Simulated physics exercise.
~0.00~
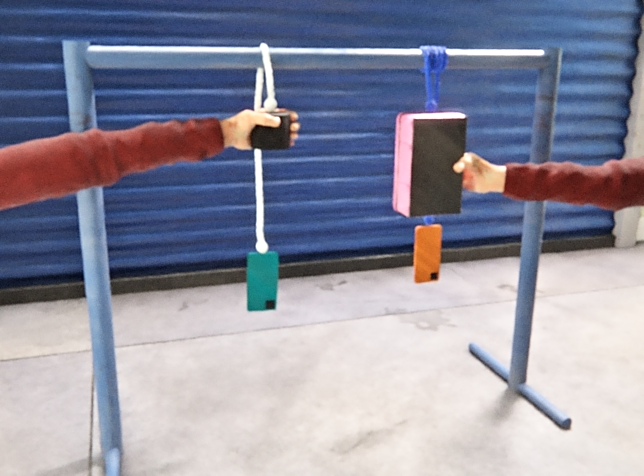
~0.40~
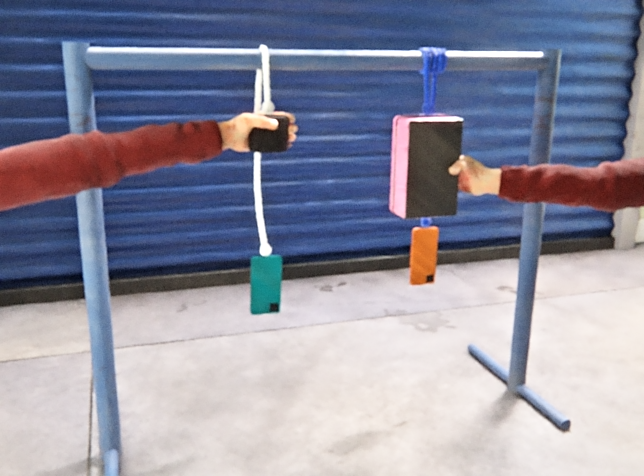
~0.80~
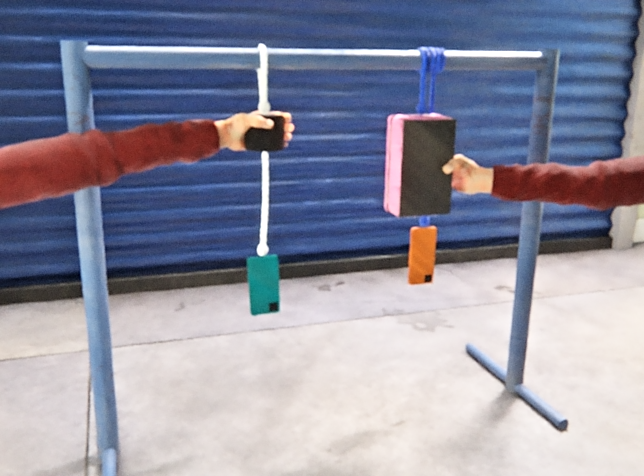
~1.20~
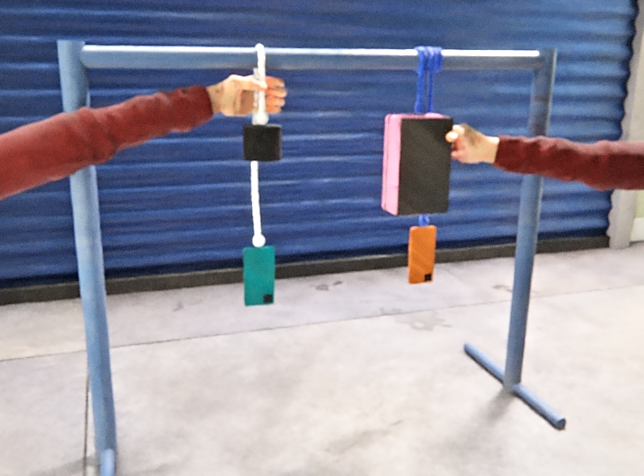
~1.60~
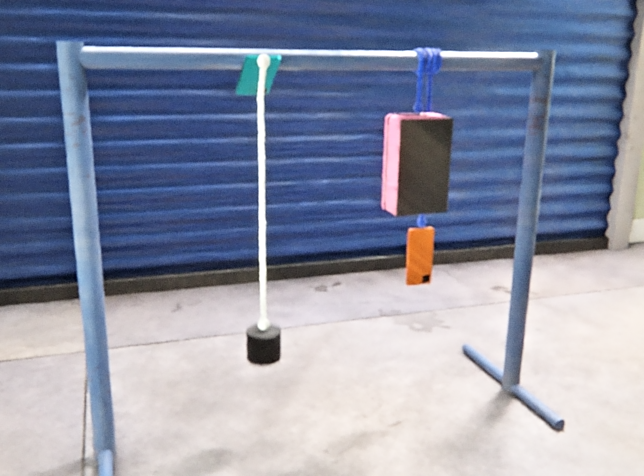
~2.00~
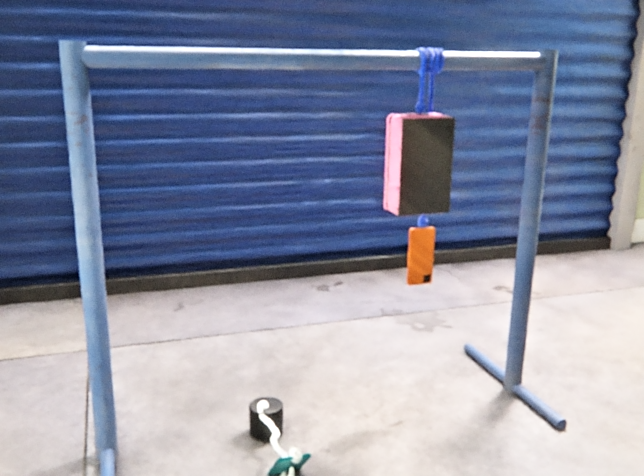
Black block dropping once a hand lets go, yanking a green phone over the rail to the floor; pink case stays hanging.
